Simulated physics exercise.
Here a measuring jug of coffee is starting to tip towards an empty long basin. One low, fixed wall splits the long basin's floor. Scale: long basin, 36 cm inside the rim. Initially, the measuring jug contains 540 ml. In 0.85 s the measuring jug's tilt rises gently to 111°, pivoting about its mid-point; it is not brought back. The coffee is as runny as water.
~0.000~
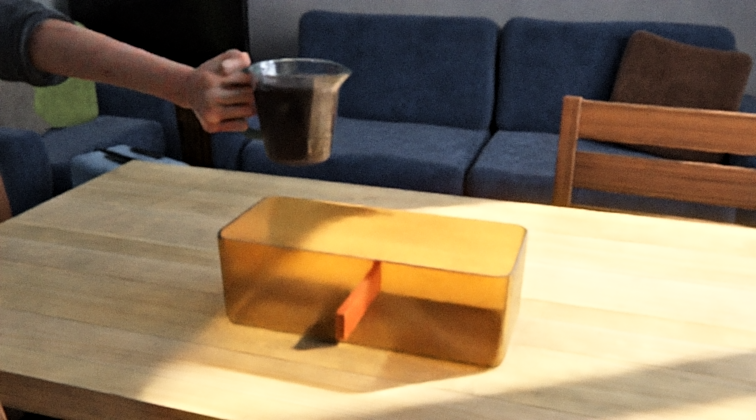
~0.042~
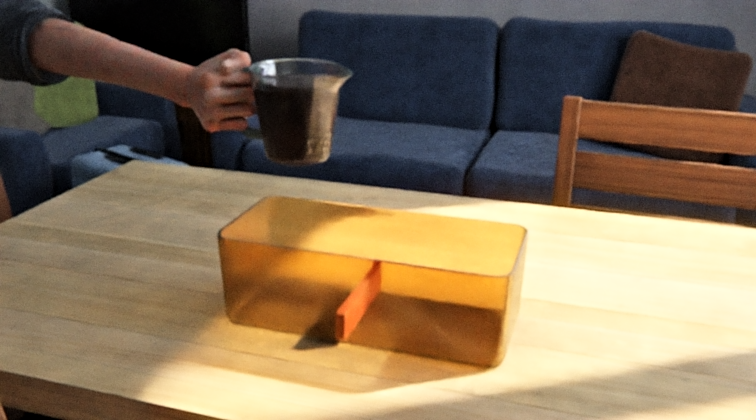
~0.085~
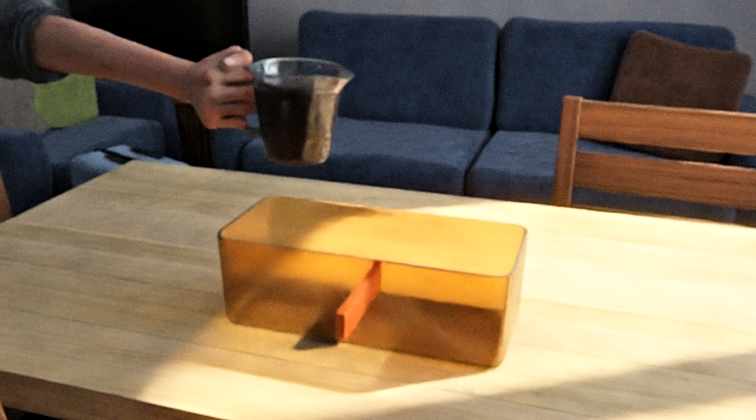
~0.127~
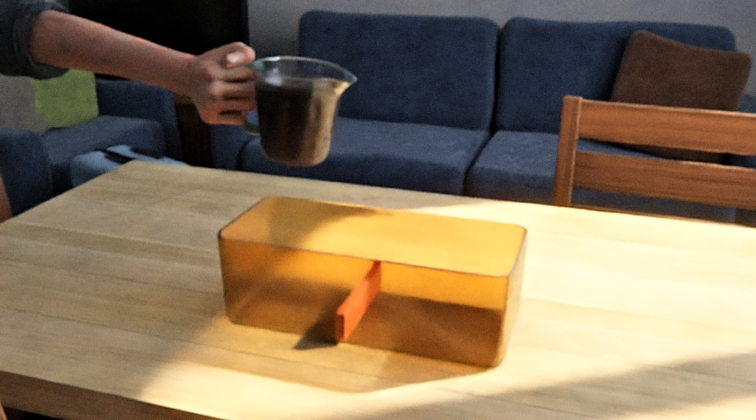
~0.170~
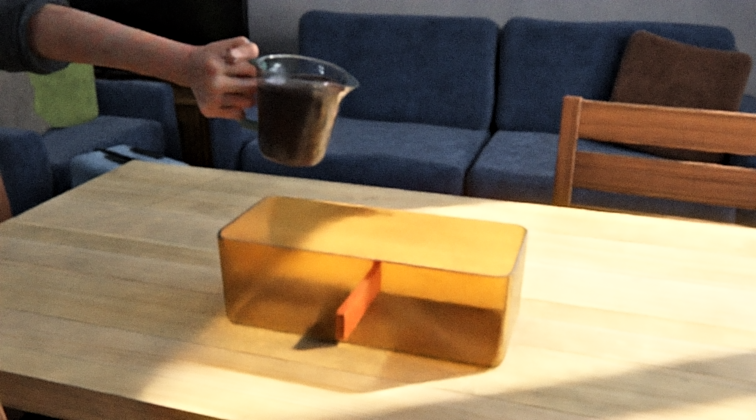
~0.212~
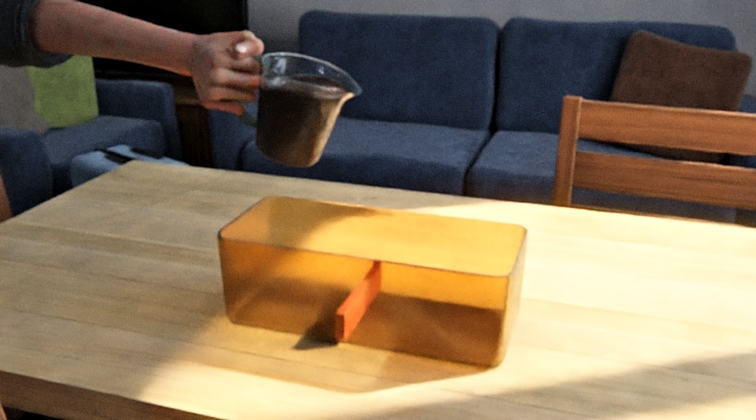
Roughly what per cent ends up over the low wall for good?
About 93 in every hundred.
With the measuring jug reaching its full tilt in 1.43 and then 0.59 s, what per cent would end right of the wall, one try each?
95 then 90 %.
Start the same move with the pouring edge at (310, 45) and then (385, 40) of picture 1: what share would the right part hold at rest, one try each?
I'd say 60 percent on the first go, 85 percent on the next.
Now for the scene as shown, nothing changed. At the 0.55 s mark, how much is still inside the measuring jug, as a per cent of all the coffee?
At that time about 62 in a hundred parts are still held.
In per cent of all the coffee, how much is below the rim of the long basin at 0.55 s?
The basin holds roughly 12 in a hundred parts at that moment.
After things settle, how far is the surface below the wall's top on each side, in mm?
I'd say some 36 mm on the left and some 18 mm on the right.
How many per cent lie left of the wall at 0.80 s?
About 2 percent.
After 0.55 s the tilt is 81° and 62 per cent is still to pour, 0 is left of the wall and 12 right of it.
After 0.80 s the tilt is 110° and 8 per cent is still to pour, 2 is left of the wall and 76 right of it.
After 1.07 s the tilt is 111° and 0 per cent is still to pour, 6 is left of the wall and 93 right of it.
After 1.35 s the tilt is 111° and 0 per cent is still to pour, 6 is left of the wall and 93 right of it.
In the end 6 per cent lies left of the wall, 93 right of it and 1 outside.
